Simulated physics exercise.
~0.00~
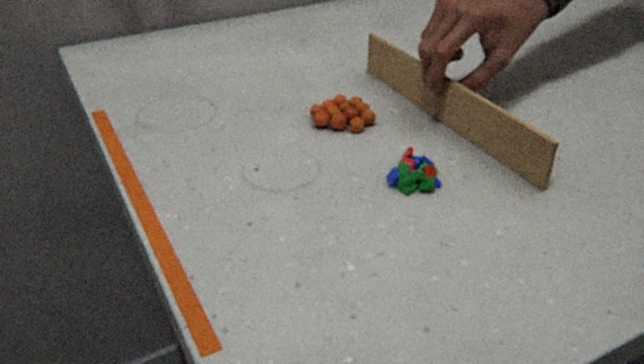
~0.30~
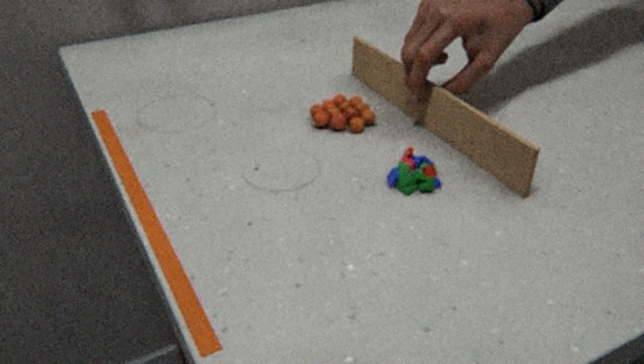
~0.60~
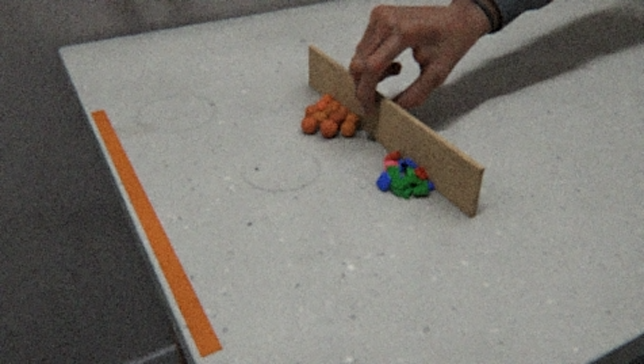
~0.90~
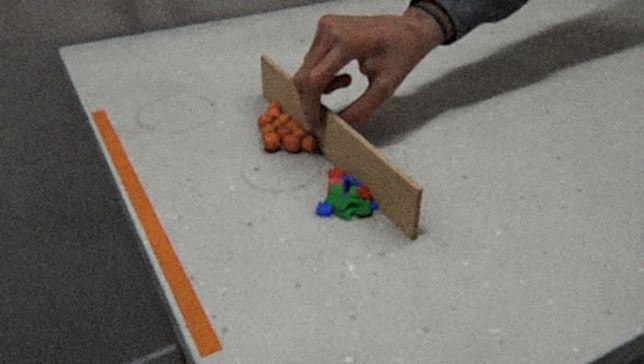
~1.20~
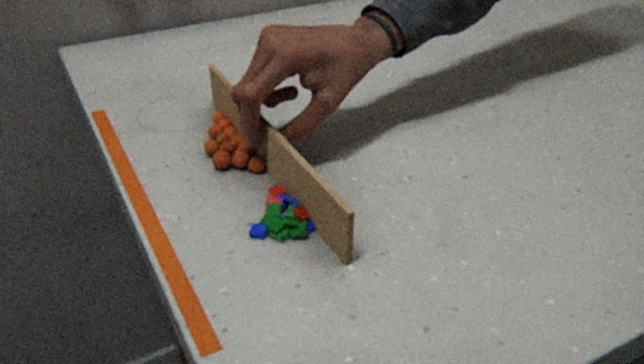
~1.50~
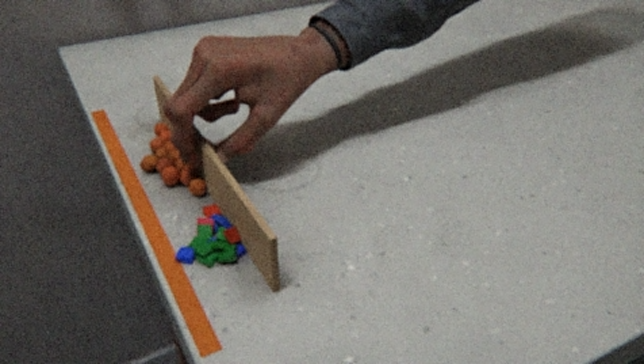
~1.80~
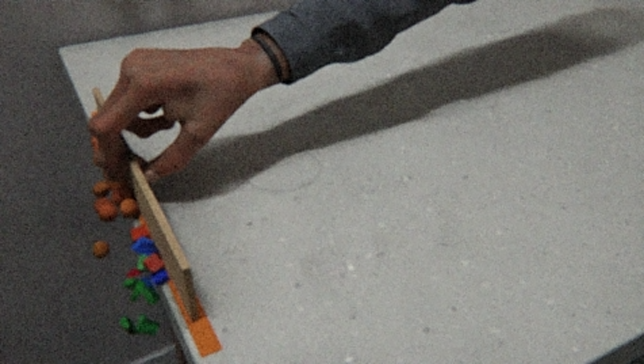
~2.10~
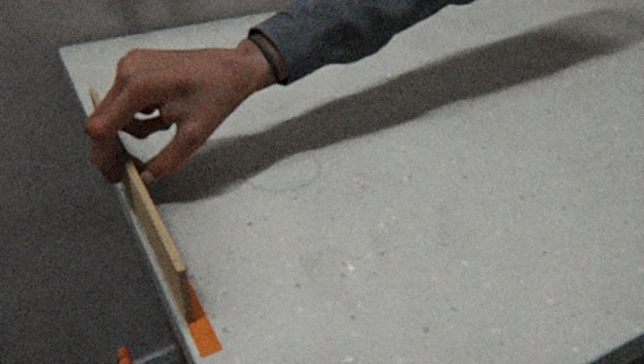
A hand slid an upright piece of card leftward across a pale table, sweeping along a clump of orange balls and a pile of red, green and blue bits, until both tumbled over the edge and the card stopped at the orange tape.
